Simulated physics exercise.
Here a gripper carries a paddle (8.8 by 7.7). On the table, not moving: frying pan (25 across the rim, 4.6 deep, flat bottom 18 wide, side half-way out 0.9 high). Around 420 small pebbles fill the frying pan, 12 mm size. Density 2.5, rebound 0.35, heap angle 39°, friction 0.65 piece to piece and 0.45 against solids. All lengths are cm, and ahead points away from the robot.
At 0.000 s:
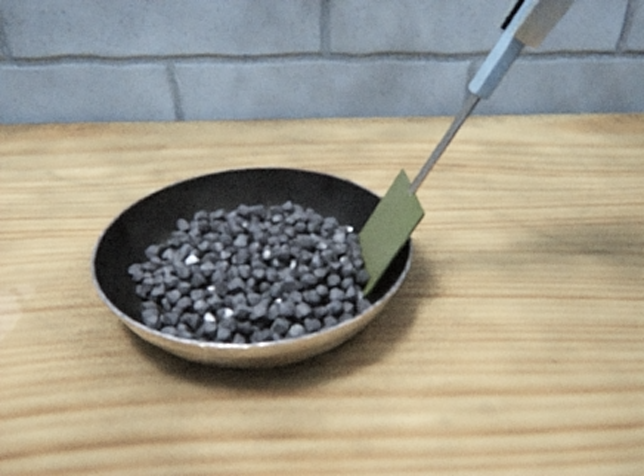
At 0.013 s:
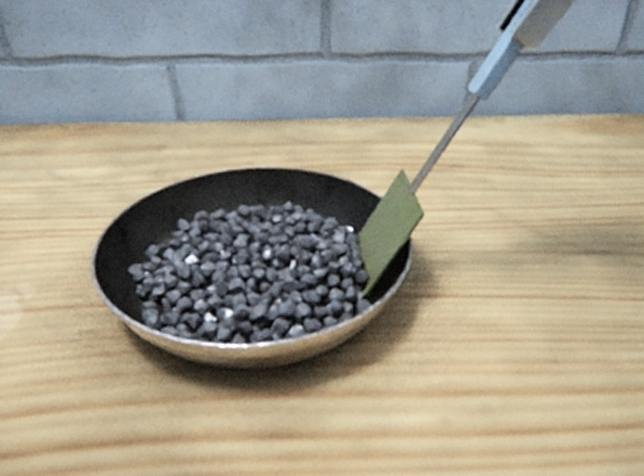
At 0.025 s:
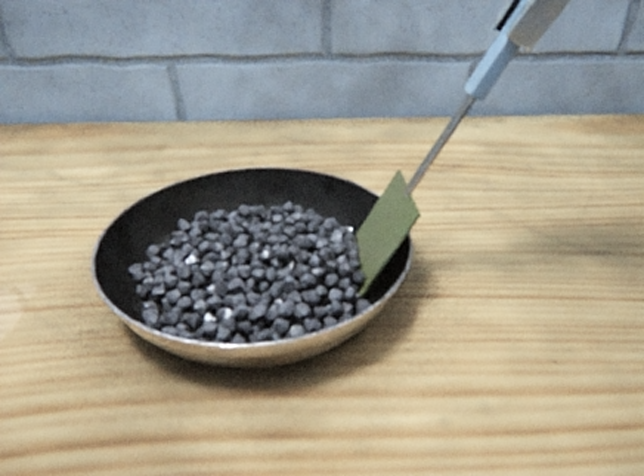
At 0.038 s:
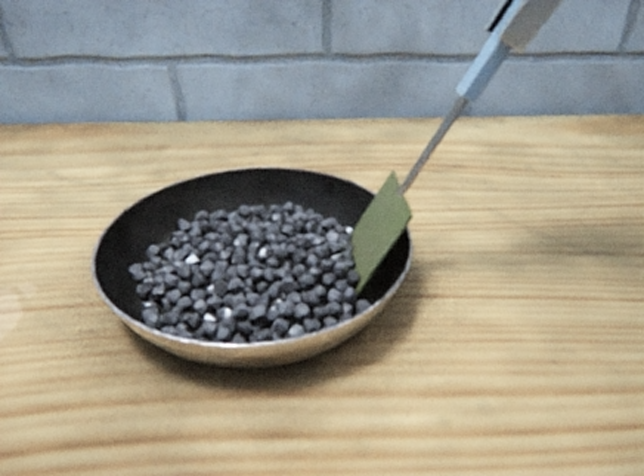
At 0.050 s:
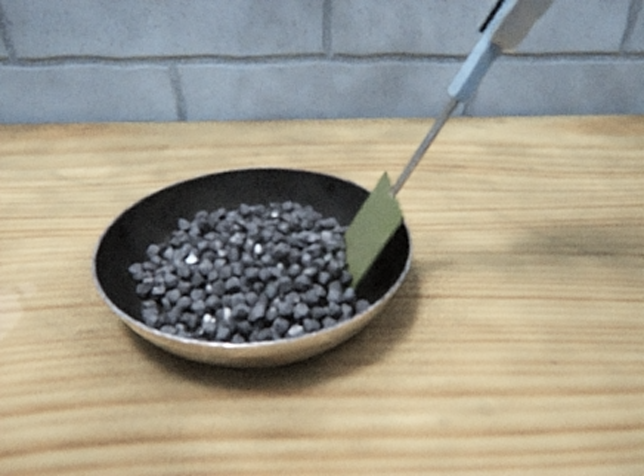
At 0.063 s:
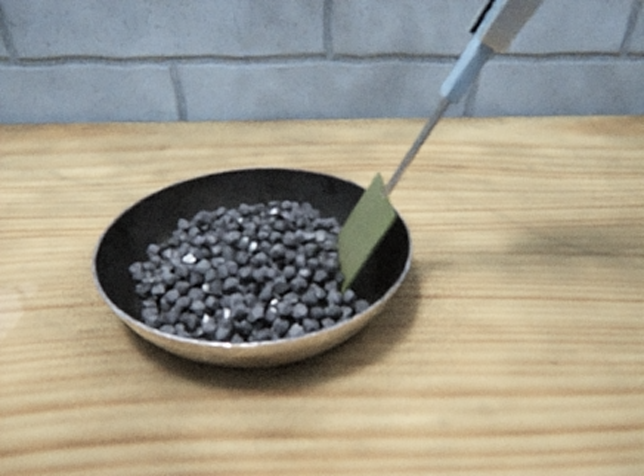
On a light wooden table before a grey block wall, a dark shallow pan holds a heap of small dark grey pebbles, with a tilted green paddle dipped inside its right edge. The paddle barely moves at first, then slides slightly left against the pebbles, which shift only a little.
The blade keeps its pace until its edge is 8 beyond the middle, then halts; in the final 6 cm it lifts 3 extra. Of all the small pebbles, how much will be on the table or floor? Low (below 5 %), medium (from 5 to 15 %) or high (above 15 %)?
A medium share, from 5 to 15 %, ends on the table or floor.
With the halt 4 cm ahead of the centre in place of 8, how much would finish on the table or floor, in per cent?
Then about 0 per cent.
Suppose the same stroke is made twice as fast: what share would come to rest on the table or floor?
In that case some 25 per cent.
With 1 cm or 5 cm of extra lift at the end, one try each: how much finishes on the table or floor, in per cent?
About 10 and 10 per cent.
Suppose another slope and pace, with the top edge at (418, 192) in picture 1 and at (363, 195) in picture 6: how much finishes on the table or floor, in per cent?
Some 25 per cent.
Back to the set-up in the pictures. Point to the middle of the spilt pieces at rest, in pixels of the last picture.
Near (67, 273).
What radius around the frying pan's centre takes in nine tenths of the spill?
About 20 cm.
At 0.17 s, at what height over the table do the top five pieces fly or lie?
Roughly 4 cm.
By 0.17 s, sloping 63°, highest piece 4 above the table; 424 in the frying pan.
By 0.28 s, sloping 63°, highest piece 7 above the table; 424 in the frying pan.
By 0.53 s, sloping 63°, highest piece 6 above the table; 380 in the frying pan, 39 on the table or floor, 5 on the blade or in flight.
By 1.58 s, sloping 63°, highest piece 6 above the table; 380 in the frying pan, 44 on the table or floor.
Final count, 380 in the frying pan, 44 on the table or floor. That is 10 % on the table or floor.
